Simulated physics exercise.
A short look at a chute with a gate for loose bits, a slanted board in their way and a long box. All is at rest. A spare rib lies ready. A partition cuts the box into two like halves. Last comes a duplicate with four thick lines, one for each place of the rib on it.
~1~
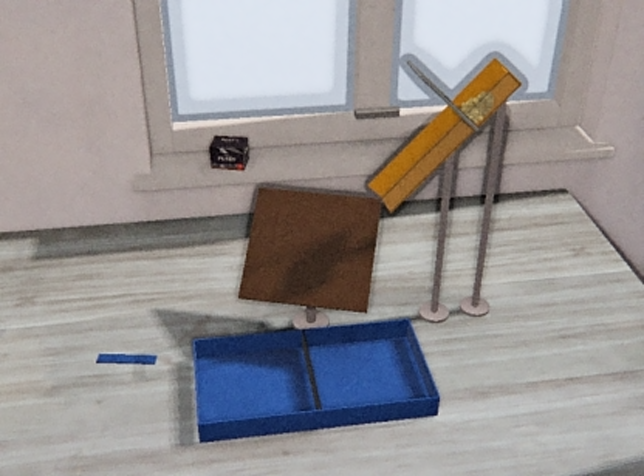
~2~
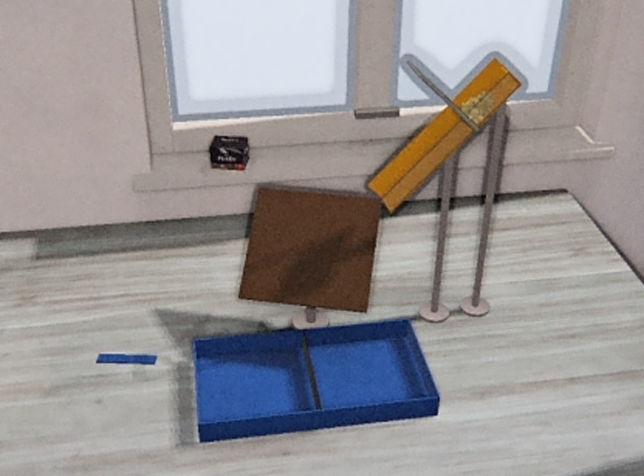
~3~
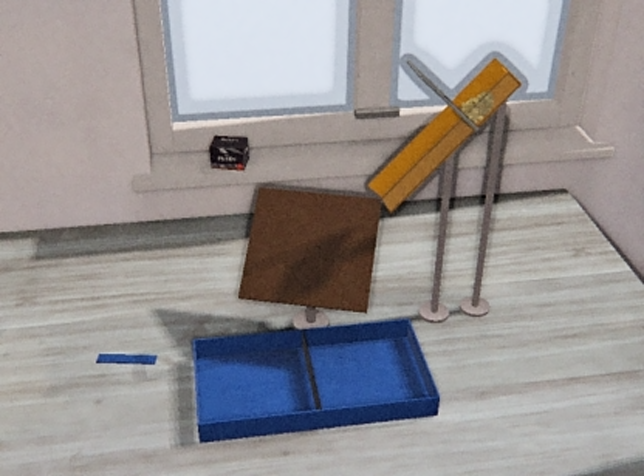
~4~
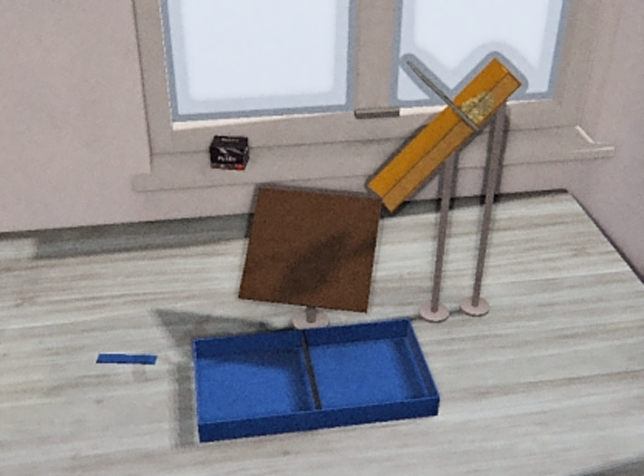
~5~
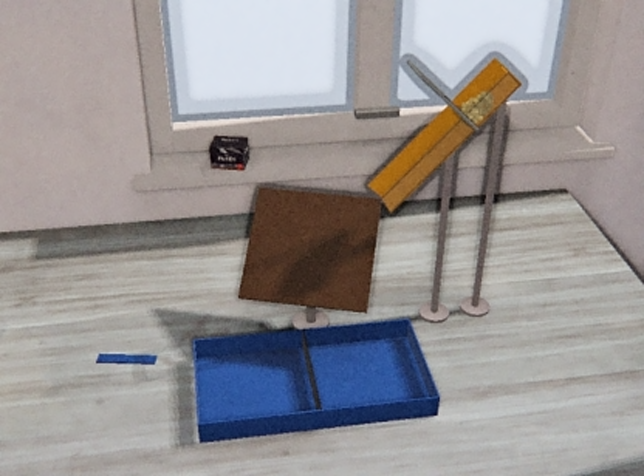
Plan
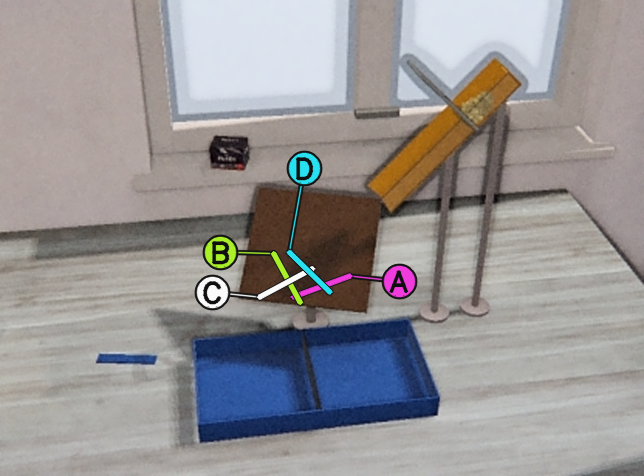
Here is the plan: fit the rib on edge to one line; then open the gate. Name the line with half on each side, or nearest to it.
The answer is line B.
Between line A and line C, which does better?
It is C.
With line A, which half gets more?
More lands on the left.
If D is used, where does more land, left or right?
Right.
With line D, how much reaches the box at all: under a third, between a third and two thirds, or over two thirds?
Line D gives over two thirds.
On the marked copy, line A from (349, 276) to (293, 296); line B from (273, 253) to (300, 302); line C from (312, 268) to (259, 297); line D from (289, 252) to (329, 291).
For line A, of what is caught, the whole lot in the left half, none at all in the right.
For line B, of what is caught, close to a third in the left half, close to two thirds in the right.
For line C, of what is caught, the bulk in the left half, a small share in the right.
For line D, of what is caught, a small share in the left half, all but a few in the right.
